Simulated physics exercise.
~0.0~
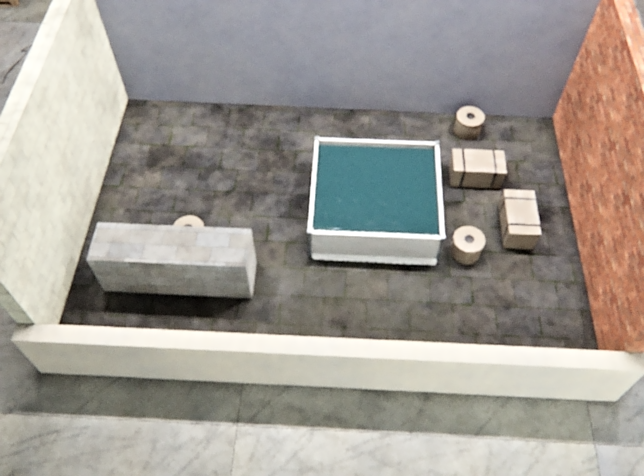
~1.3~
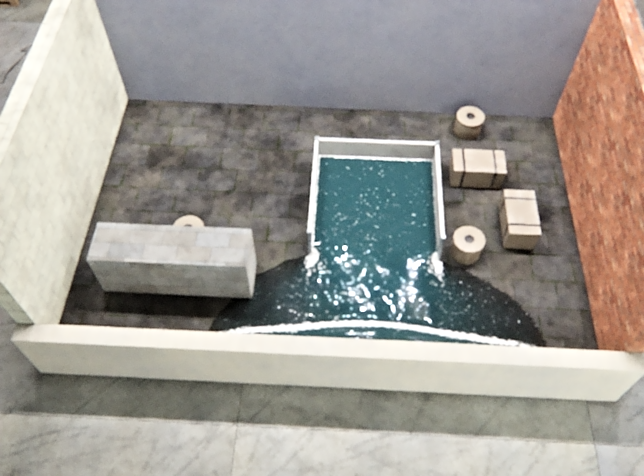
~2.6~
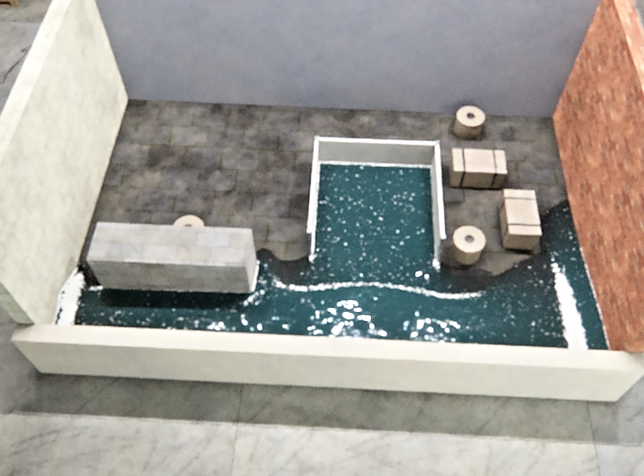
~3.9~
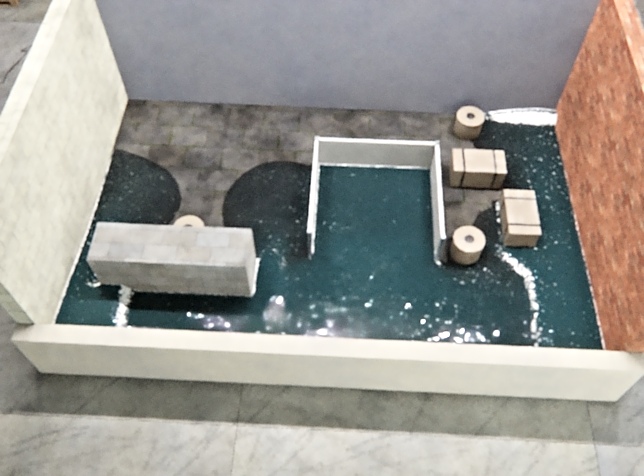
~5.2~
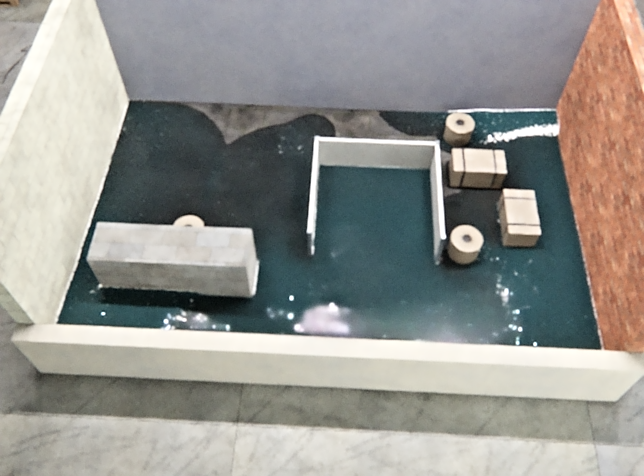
Teal water bursting from the front of a walled tank, spreading across a dark floor around crates and drums that stay upright.
